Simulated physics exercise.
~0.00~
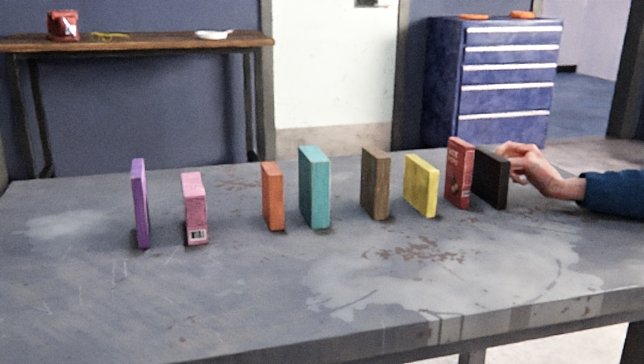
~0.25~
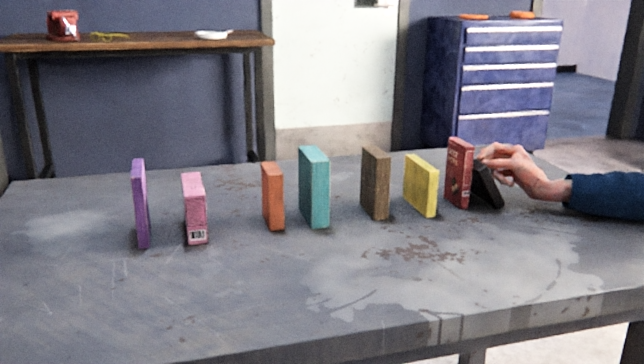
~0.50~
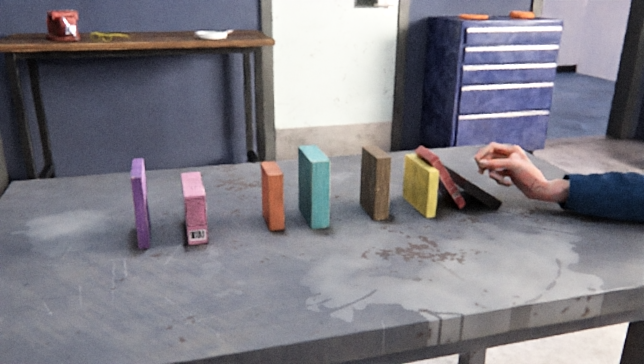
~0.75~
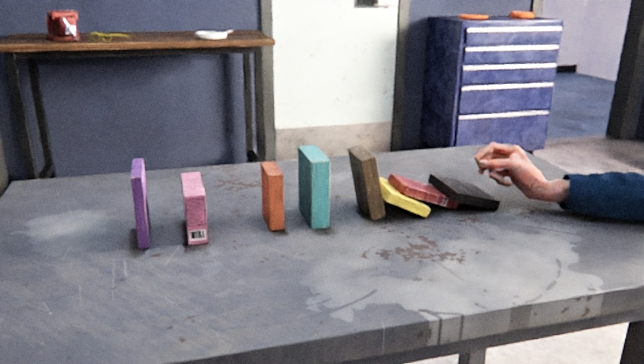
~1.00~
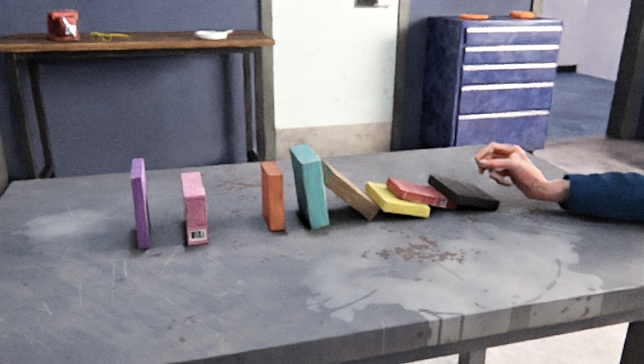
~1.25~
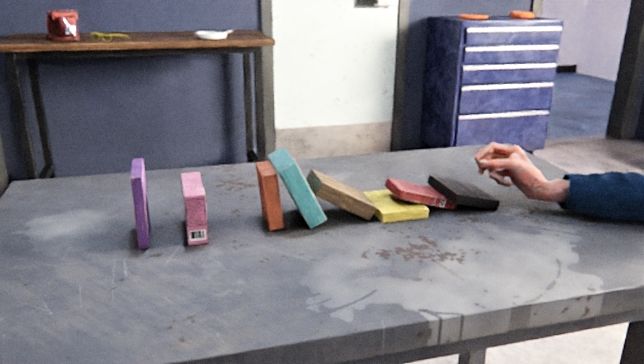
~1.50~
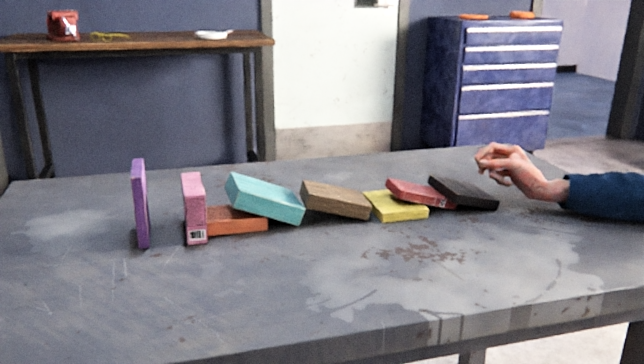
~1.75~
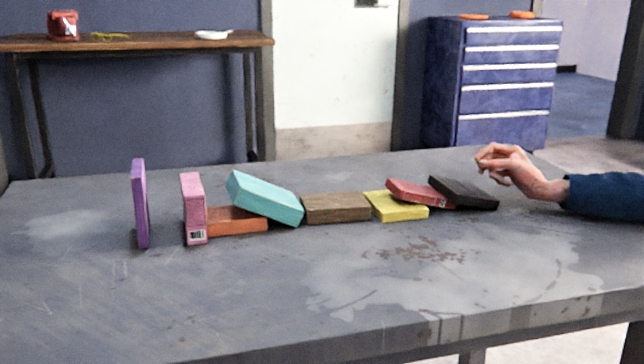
The video shows a hand tipping a black block leftward into a row of upright blocks on a grey table, toppling the red, yellow, brown, turquoise and orange ones in turn, while the pink and purple ones at the left end remain standing.
